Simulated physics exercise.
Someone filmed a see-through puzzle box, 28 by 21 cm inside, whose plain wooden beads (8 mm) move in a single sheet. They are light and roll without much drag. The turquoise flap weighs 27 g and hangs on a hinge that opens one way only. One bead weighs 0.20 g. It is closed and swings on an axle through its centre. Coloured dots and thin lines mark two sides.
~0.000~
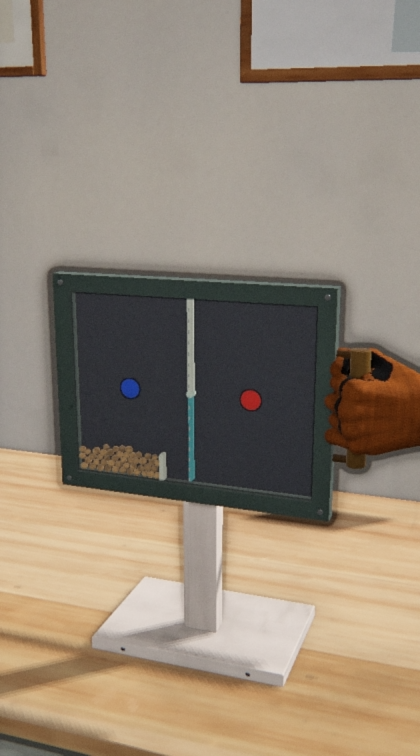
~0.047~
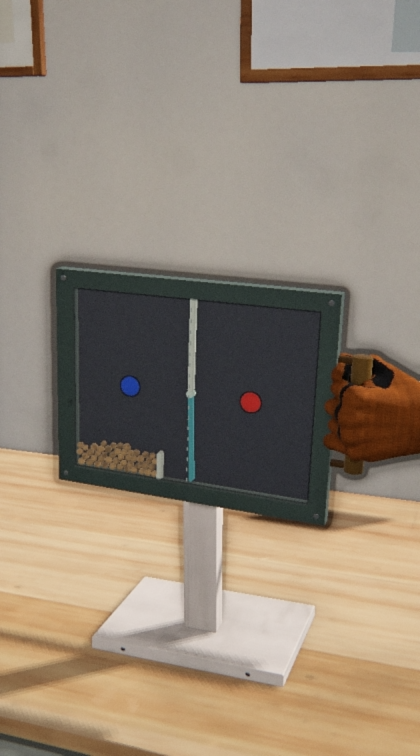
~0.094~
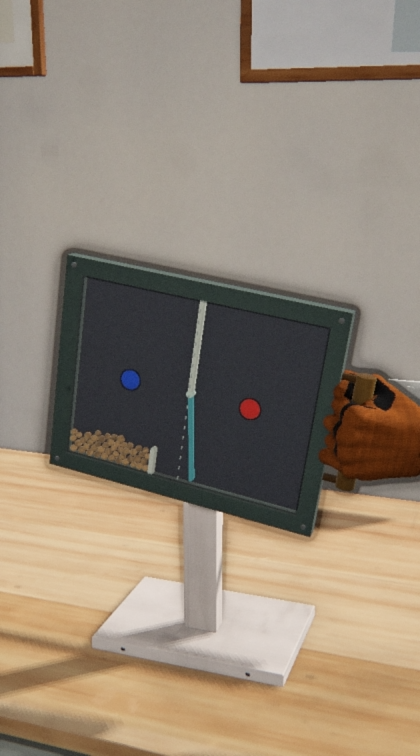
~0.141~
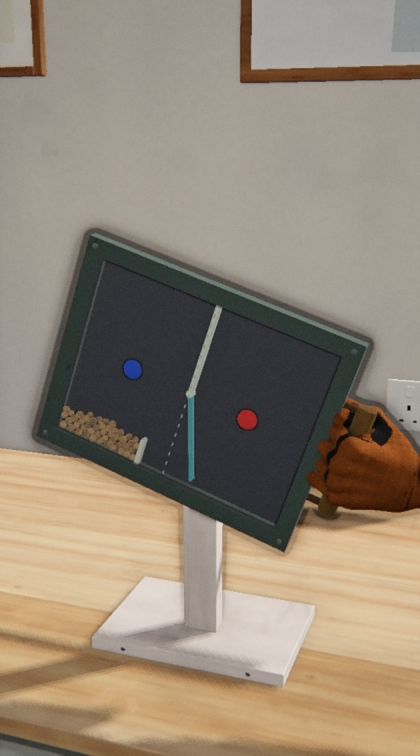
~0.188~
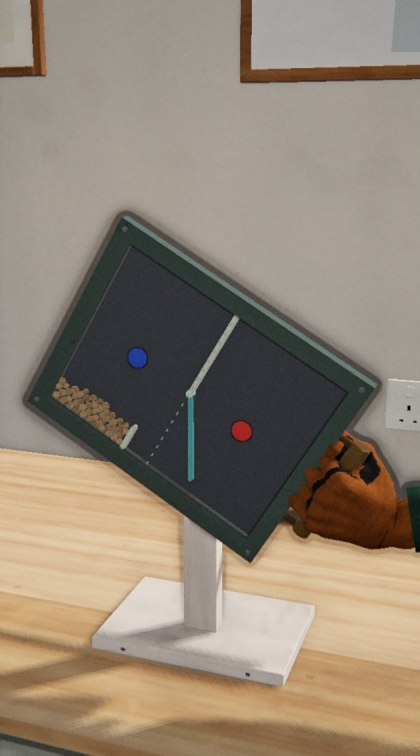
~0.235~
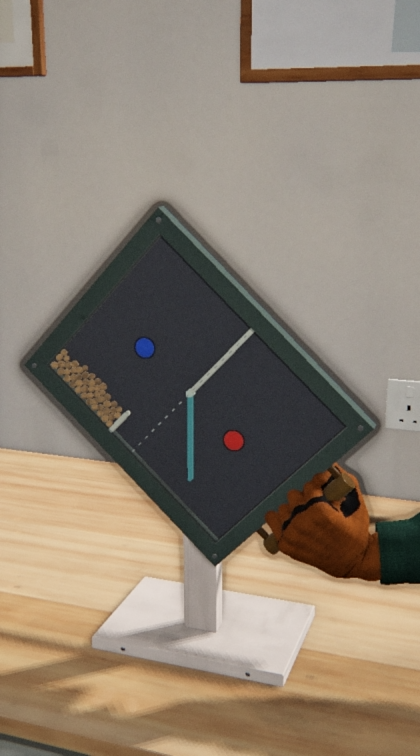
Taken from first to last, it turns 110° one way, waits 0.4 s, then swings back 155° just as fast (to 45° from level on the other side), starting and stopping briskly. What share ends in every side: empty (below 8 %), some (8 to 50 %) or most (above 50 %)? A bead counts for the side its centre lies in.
Red most, blue some.
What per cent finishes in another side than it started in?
About 60 per cent.
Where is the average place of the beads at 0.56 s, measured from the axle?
Some 3 cm left and 5 cm above.
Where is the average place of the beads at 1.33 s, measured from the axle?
About 6 cm right and 4 cm below.
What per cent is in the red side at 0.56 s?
About 15 per cent.
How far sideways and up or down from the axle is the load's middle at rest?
Some 6 cm right and 8 cm below.
After 0.56 s, it stands 110° clockwise; the beads' middle is 3 cm left of and 5 cm above the centre; red 15 %, blue 85 %; turquoise flap open 71°.
After 1.33 s, it stands 33° clockwise; the beads' middle is 6 cm right of and 4 cm below the centre; red 60 %, blue 40 %; turquoise flap open 54°.
After 1.70 s, it stands 45° anticlockwise; the beads' middle is 7 cm right of and 7 cm below the centre; red 60 %, blue 40 %; turquoise flap shut.
At rest by 2.2 s, it stands 45° anticlockwise; red 60 %, blue 40 %; turquoise flap shut.
